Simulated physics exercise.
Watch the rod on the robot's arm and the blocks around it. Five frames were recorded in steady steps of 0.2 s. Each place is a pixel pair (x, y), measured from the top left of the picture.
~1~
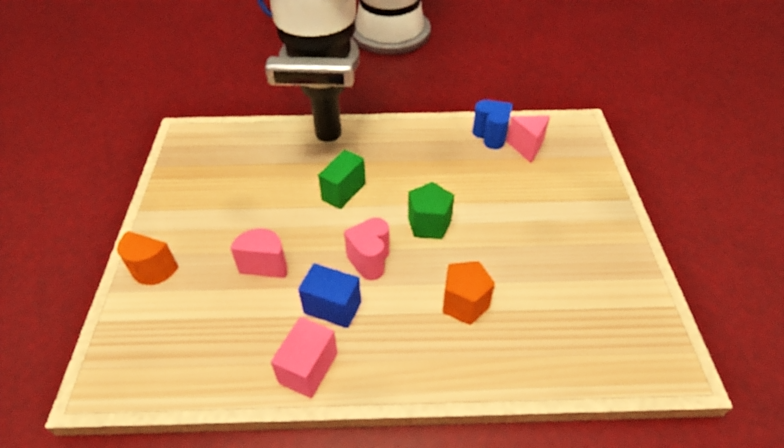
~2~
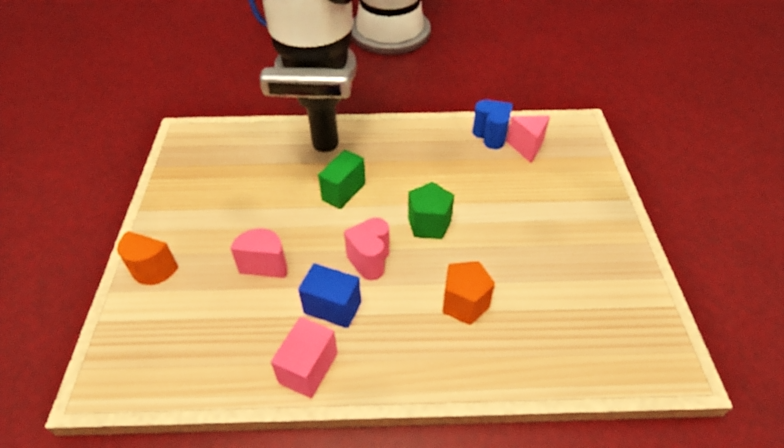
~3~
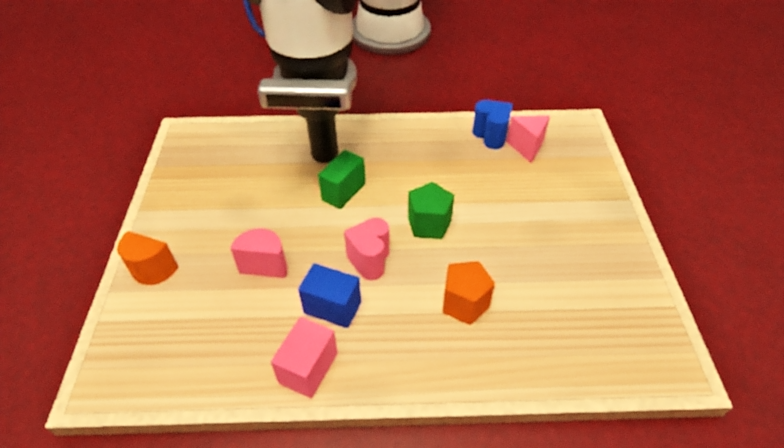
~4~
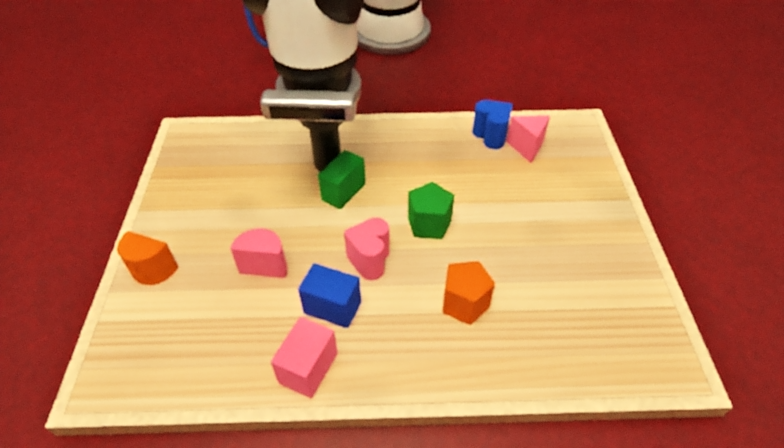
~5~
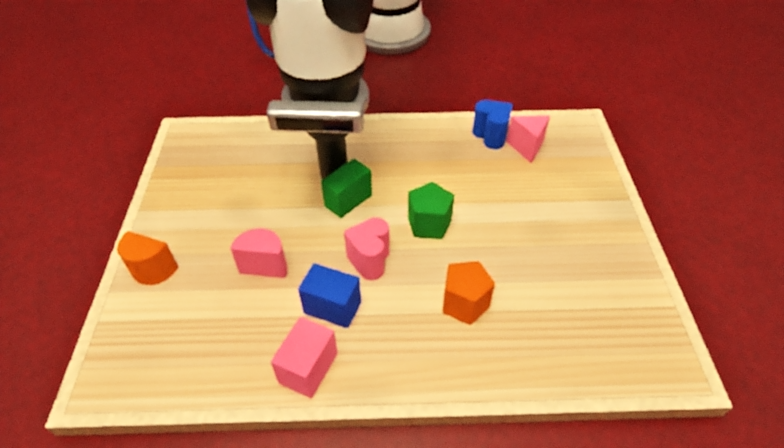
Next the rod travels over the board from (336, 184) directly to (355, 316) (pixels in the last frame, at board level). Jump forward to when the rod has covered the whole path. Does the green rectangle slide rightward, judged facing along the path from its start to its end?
No, it doesn't check out.
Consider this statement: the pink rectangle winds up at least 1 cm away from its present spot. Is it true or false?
My answer: True.
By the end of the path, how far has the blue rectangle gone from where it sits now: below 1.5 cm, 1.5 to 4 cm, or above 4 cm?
Band: 1.5 to 4 cm.
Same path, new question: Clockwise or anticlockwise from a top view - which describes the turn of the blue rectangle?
Looking down: Clockwise.
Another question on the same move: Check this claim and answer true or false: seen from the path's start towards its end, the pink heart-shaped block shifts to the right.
The claim does not hold.
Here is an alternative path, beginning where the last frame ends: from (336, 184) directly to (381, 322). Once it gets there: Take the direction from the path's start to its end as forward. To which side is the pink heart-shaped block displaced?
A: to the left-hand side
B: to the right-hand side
Correct choice: A.
The first path, step by step. One third of the way, rod (340, 214); green rectangle (361, 210); pink heart-shaped block (370, 239).
Two thirds of the way, rod (347, 258); green rectangle (374, 250), turned 30° anticlockwise; pink heart-shaped block (402, 273), turned 45° anticlockwise.
At the end, rod (354, 308); pink rectangle (296, 357), turned 15° clockwise; blue rectangle (322, 312), turned 30° clockwise; green rectangle (383, 266), turned 50° anticlockwise; pink heart-shaped block (422, 282), turned 60° anticlockwise.
